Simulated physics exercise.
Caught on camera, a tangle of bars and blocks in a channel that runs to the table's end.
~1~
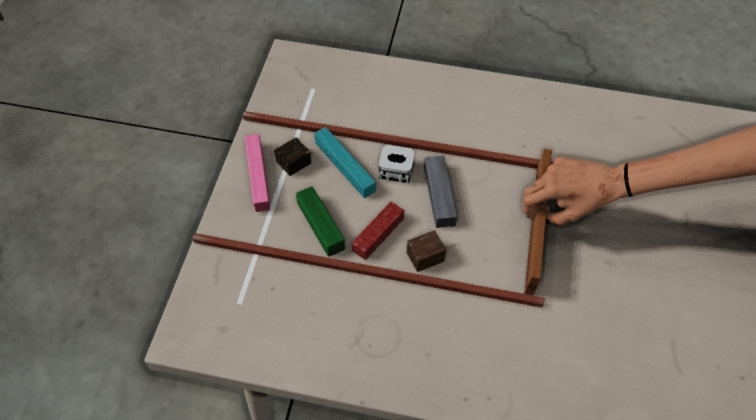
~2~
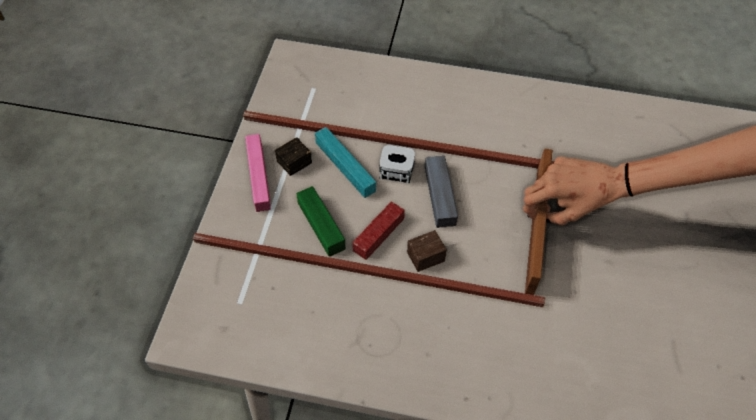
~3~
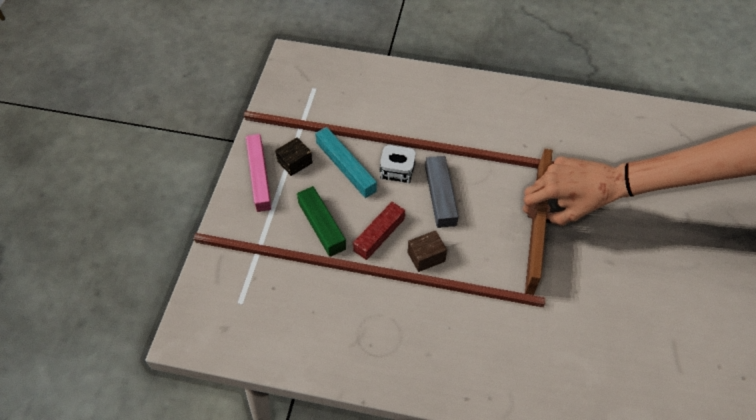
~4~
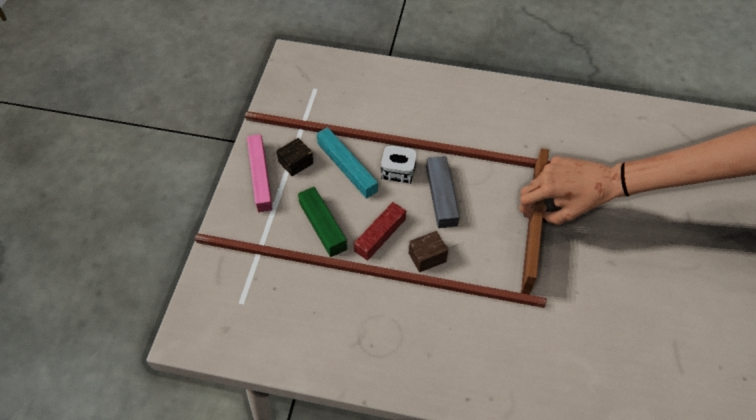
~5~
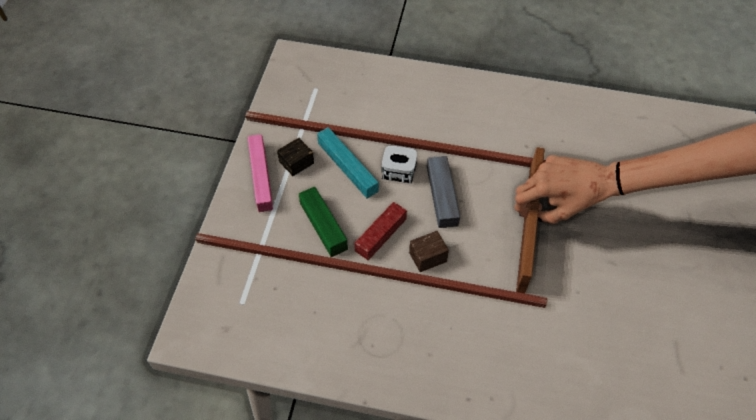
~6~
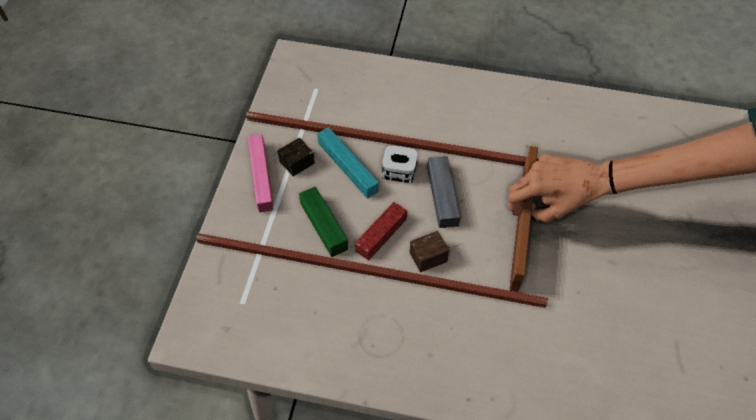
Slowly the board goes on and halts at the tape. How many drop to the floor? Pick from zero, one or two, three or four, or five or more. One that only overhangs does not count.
Here the number that fall off is one or two.
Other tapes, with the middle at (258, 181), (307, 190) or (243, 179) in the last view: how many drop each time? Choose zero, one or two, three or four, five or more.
The falls would be 3 or 4; no fall at all; five or more.
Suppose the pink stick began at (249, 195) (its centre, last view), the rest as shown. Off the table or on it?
From there it is lost.
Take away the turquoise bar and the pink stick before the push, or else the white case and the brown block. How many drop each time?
Fallen: 0, and 1 in the other try.
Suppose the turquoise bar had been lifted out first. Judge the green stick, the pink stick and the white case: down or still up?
The green stick remains up, the pink stick is lost, the white case holds on.
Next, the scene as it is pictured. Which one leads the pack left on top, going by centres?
The black block.
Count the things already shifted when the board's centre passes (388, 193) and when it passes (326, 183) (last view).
By then 6, and 8.
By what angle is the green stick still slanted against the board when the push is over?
Some 5 degrees.
Early on, none off yet; pink stick at rest near (261, 172); black block at rest near (296, 157); green stick at rest near (323, 221).
A while later, none off yet; pink stick at rest near (261, 172); black block at rest near (296, 157); green stick travelled a little near (298, 217).
Further along, none off yet; pink stick travelled a little near (236, 173); black block travelled about its own width near (257, 162); green stick travelled about its own width near (256, 210).
Finally, the number that fall off is one or two; lost, pink stick.
